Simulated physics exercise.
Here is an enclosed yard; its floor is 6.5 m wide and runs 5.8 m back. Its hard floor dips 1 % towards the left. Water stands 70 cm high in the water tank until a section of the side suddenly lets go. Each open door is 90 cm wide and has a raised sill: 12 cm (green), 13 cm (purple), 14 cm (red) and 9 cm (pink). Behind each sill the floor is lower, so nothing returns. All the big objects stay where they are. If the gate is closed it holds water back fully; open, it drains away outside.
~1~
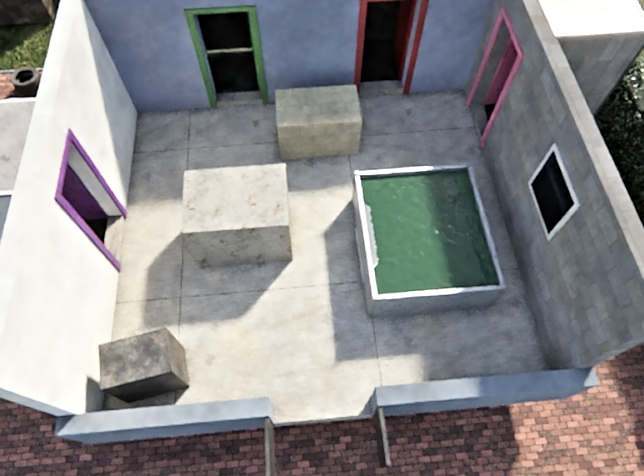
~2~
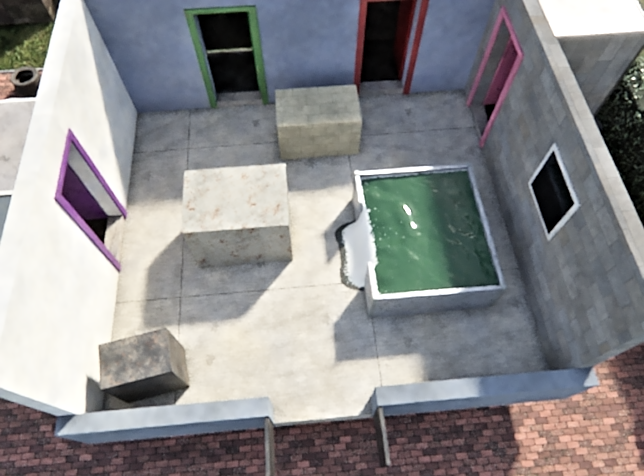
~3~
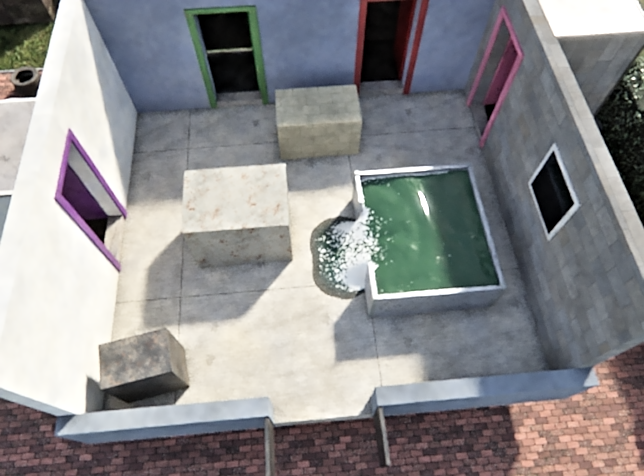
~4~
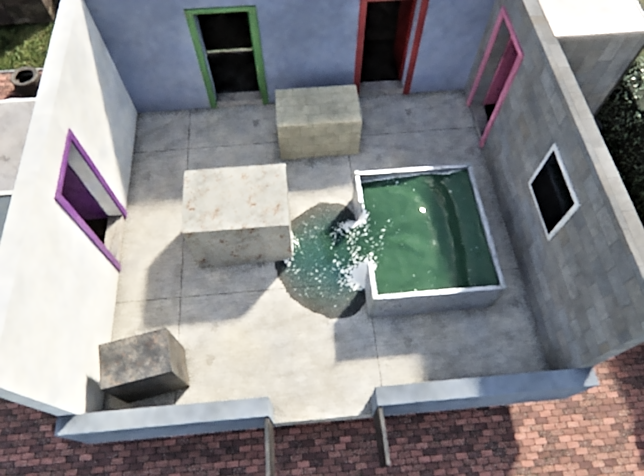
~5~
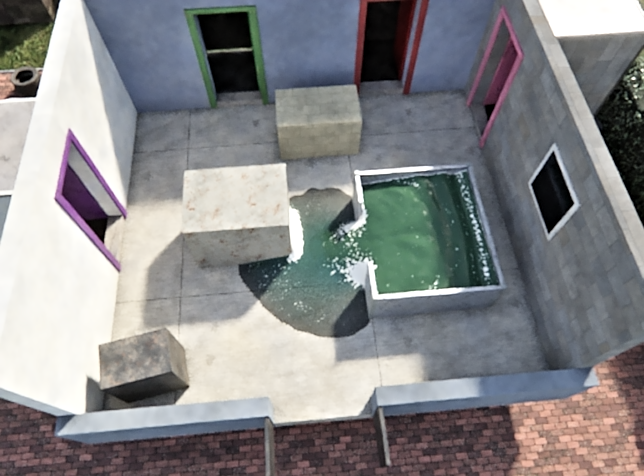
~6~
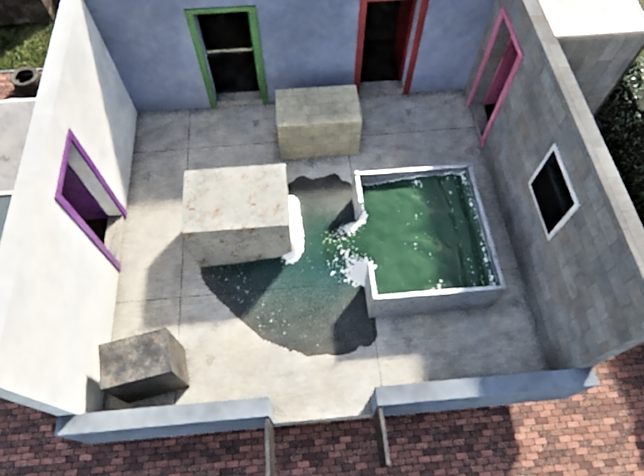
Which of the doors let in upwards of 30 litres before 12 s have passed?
Door by door: At the green door it does not reach the limit; at the purple door it keeps below the limit; at the red door it stays under the limit; at the pink door it does not reach the limit.
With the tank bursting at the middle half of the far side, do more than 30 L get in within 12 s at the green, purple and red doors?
Then: Green not over, purple not over, red past it.
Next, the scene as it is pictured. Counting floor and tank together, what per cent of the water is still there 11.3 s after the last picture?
Roughly 94 in a hundred.
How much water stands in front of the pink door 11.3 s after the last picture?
Roughly 6.5 cm deep.
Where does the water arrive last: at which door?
The red one.
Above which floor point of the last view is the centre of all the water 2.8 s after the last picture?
Near (310, 258).
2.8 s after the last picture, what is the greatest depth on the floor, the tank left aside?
Roughly 32 cm.
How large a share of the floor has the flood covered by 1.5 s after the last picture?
Some 45 per cent of it.
Then, 0.7 s after the last picture water covers 30 % of the floor and is deepest (46 cm) near (304, 246); green door not reached, purple door not reached, red door not reached, pink door not reached.
Then, 1.5 s after the last picture water covers 45 % of the floor and is deepest (36 cm) near (294, 247); green door 4 cm at the sill, 0 L in, purple door 6 cm at the sill, 0 L in, red door not reached, pink door not reached.
Then, 2.8 s after the last picture water covers 65 % of the floor and is deepest (32 cm) near (102, 421); green door 3 cm at the sill, 0 L in, purple door 8 cm at the sill, 0 L in, red door not reached, pink door 7 cm at the sill, 0 L in.
Then, 6.3 s after the last picture water covers 95 % of the floor and is deepest (19 cm) near (138, 114); green door 11 cm at the sill, 0 L in, purple door 9 cm at the sill, 0 L in, red door 4 cm at the sill, 0 L in, pink door 5 cm at the sill, 0 L in.
Then, 11.3 s after the last picture water covers 100 % of the floor and is deepest (14 cm) near (165, 119); green door 10 cm at the sill, 0 L in, purple door 10 cm at the sill, 2 L in, red door 10 cm at the sill, 0 L in, pink door 7 cm at the sill, 0 L in.
